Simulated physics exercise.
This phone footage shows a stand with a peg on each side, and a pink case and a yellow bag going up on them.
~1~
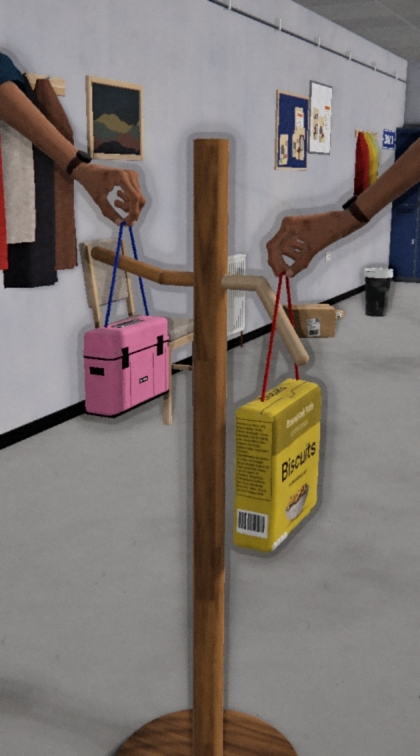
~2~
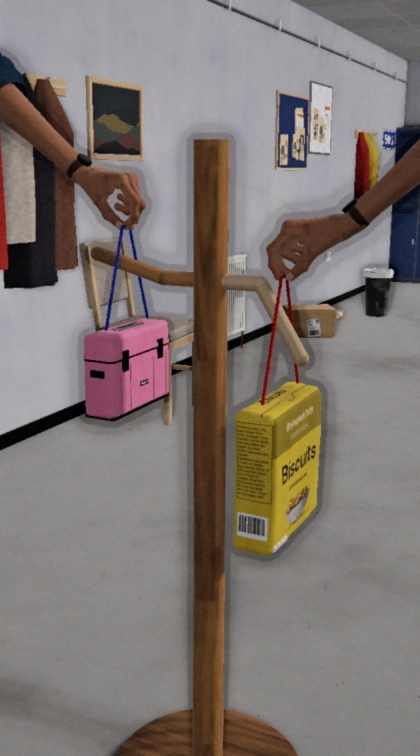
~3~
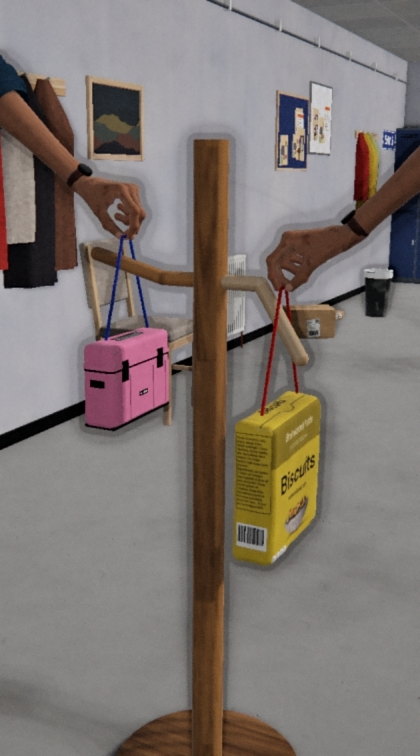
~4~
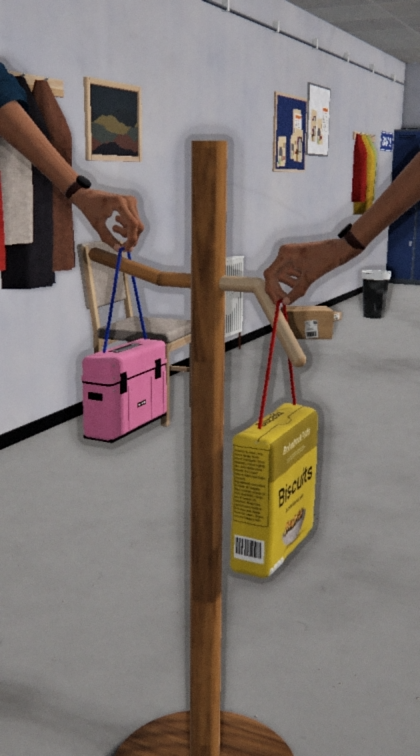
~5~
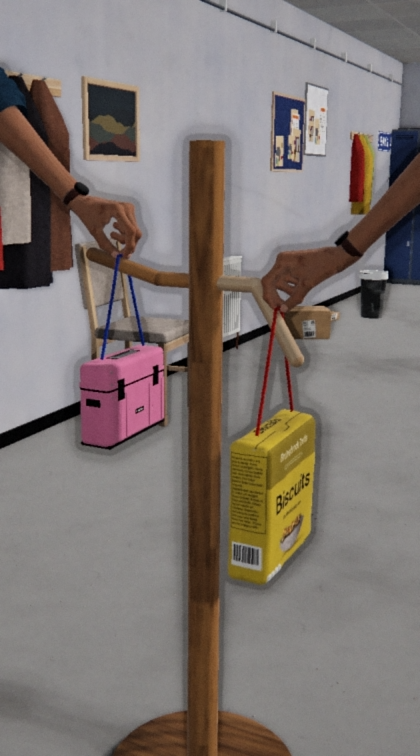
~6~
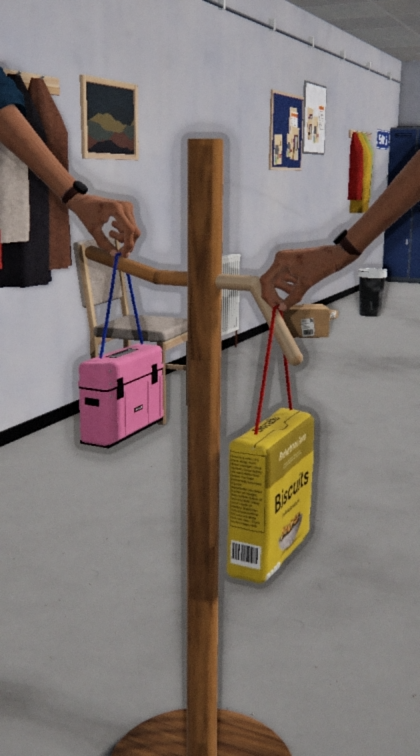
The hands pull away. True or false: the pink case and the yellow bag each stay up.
For the pink case, true; for the yellow bag, false.
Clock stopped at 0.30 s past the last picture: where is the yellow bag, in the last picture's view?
You'd find it around (268, 626) in the last view.
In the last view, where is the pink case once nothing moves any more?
It ends at (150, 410).
Then, 0.30 s on from there, pink case still up near (128, 397); yellow bag falling near (268, 626).
Then, 0.58 s on from there, pink case still up near (146, 405); yellow bag on the floor near (242, 735).
Then, 0.90 s on from there, pink case still up near (166, 411); yellow bag on the floor.
In the end, pink case still up near (150, 410); yellow bag on the floor. The pink case remains on its peg and the yellow bag slips off its peg.
